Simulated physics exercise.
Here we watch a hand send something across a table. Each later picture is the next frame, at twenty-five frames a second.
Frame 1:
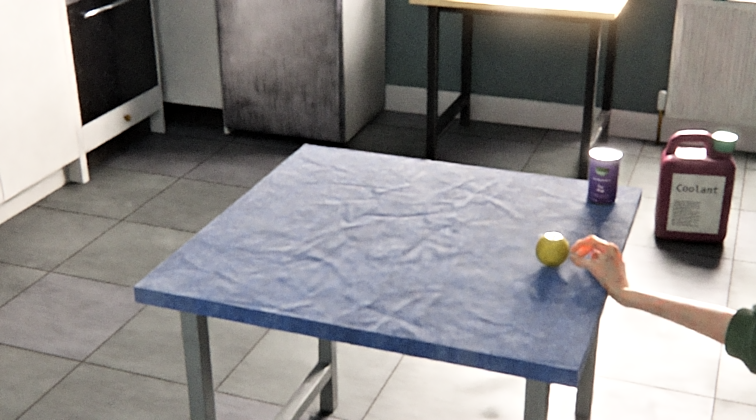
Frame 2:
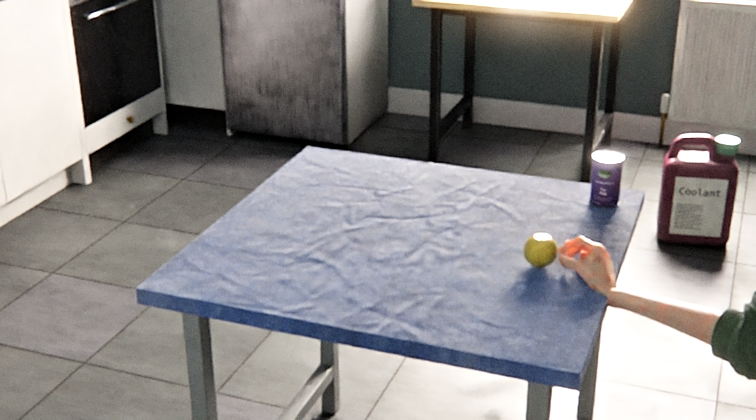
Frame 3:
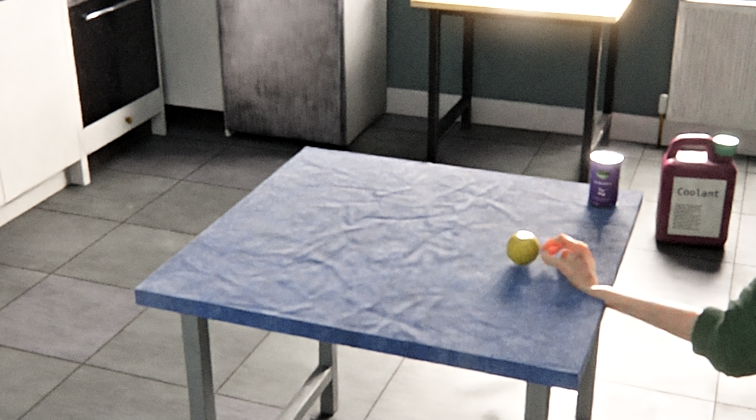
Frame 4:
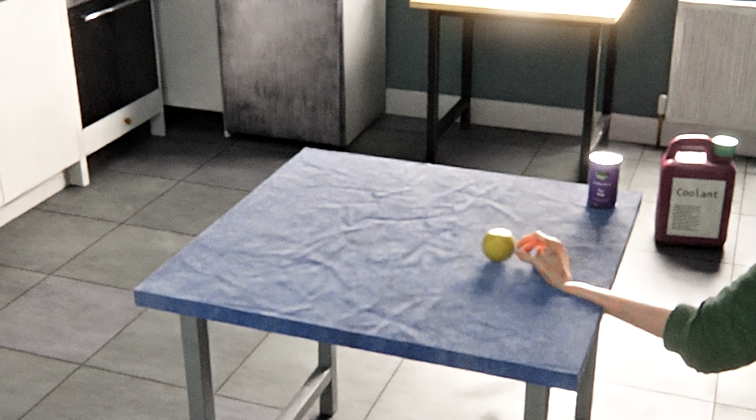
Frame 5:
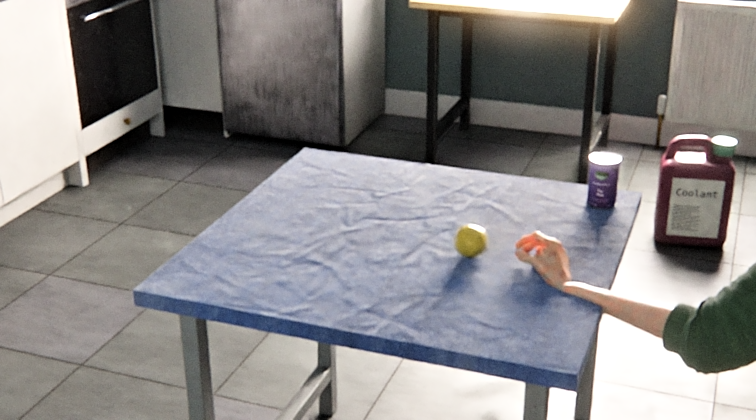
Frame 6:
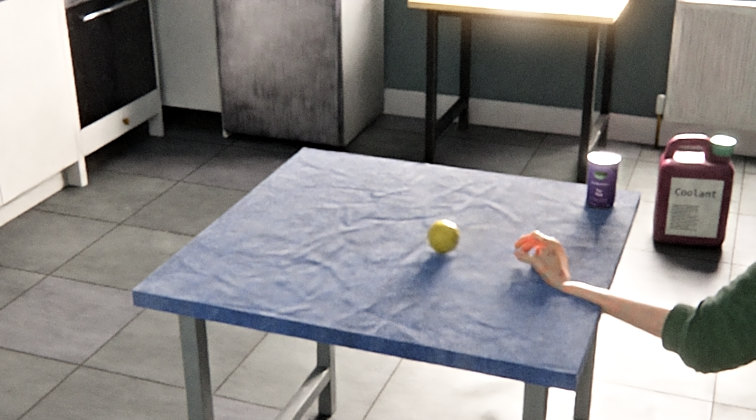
A hand, its arm in a dark green sleeve, reaches in from the right over a blue, wrinkled-topped table, seen from above in a room with grey floor tiles. A yellow apple sits by the fingers, which hold something orange-red, with a purple can behind and a dark red coolant jug beyond. The hand moves left beside the apple, then stays back while the apple continues leftward alone.
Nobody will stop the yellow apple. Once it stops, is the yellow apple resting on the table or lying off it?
Looks like it ends up off the table, then.
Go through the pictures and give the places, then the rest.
The first picture shows under the hand; yellow apple (552, 250).
The second picture shows under the hand; yellow apple (540, 250).
The third picture shows under the hand; yellow apple (523, 248).
The fourth picture shows yellow apple (498, 245).
The fifth picture shows yellow apple (470, 241) moved about its own width.
The sixth picture shows yellow apple (443, 237) moved well along.
Then, 0.20 s later than the last frame, yellow apple moved well along near (321, 218).
Then, 0.40 s later than the last frame, yellow apple now off the table.
Then, 0.60 s later than the last frame, things are still on the move.
Then, 0.80 s later than the last frame, as before.
When it is over, off the table, yellow apple.
